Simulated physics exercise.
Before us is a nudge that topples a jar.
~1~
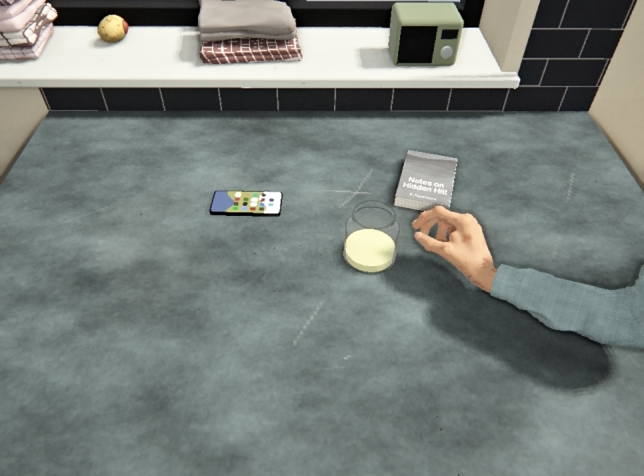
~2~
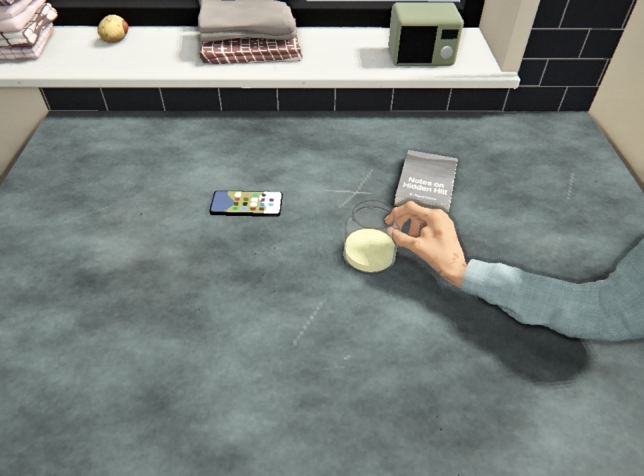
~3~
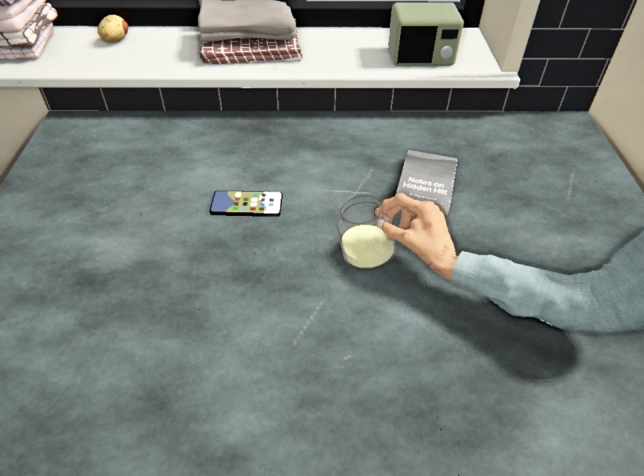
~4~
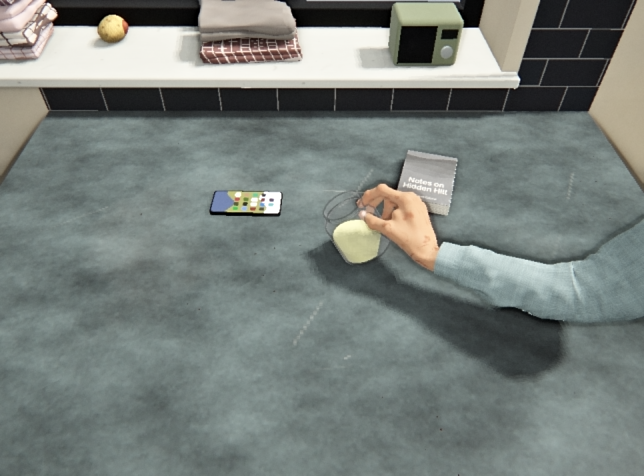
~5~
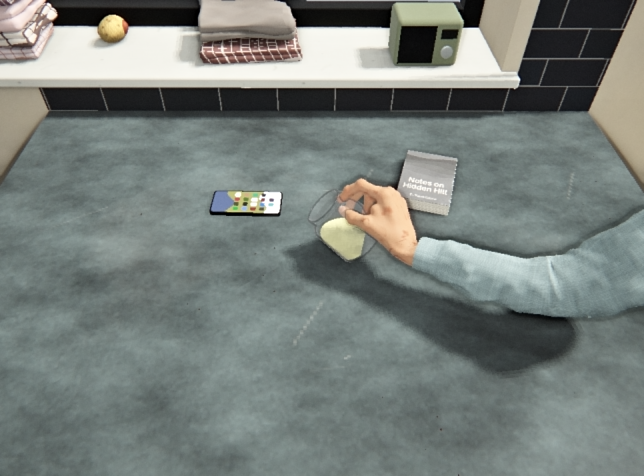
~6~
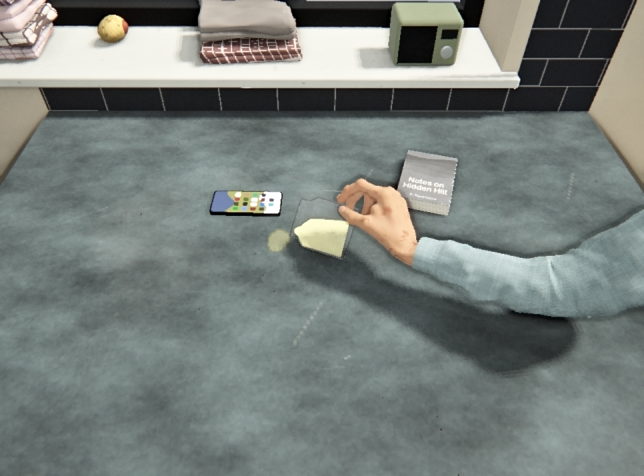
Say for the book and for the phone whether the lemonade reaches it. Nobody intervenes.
Outcome: I expect the book will be left dry, I expect the phone will be left wet.
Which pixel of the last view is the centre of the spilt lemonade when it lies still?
Around (183, 230).
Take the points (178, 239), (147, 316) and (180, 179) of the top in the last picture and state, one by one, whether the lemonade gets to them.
First one got to; second one left alone; third one left alone.
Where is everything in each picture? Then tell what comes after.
In the first frame, it stands upright; jar (372, 234) nearly empty; book (428, 176); phone (246, 202).
In the second frame, the hand pushes it; jar nearly empty, surface at (370, 247).
In the third frame, the hand pushes it; jar (365, 230) nearly empty; phone (246, 202).
In the fourth frame, the hand pushes it; jar (354, 225) tipped 30°; book (428, 176).
In the fifth frame, the hand pushes it; jar (342, 222) tipped 45°.
In the sixth frame, it is falling; jar (321, 225) tipped 75°; book (428, 176); phone (246, 202).
Soon after, the puddle covers about as much as a saucer; the book is dry; the phone is wet.
Later, the puddle covers about as much as a plate; the book is dry; the phone is wet.
In the end, the puddle covers about as much as a plate; the book is dry; the phone is wet.
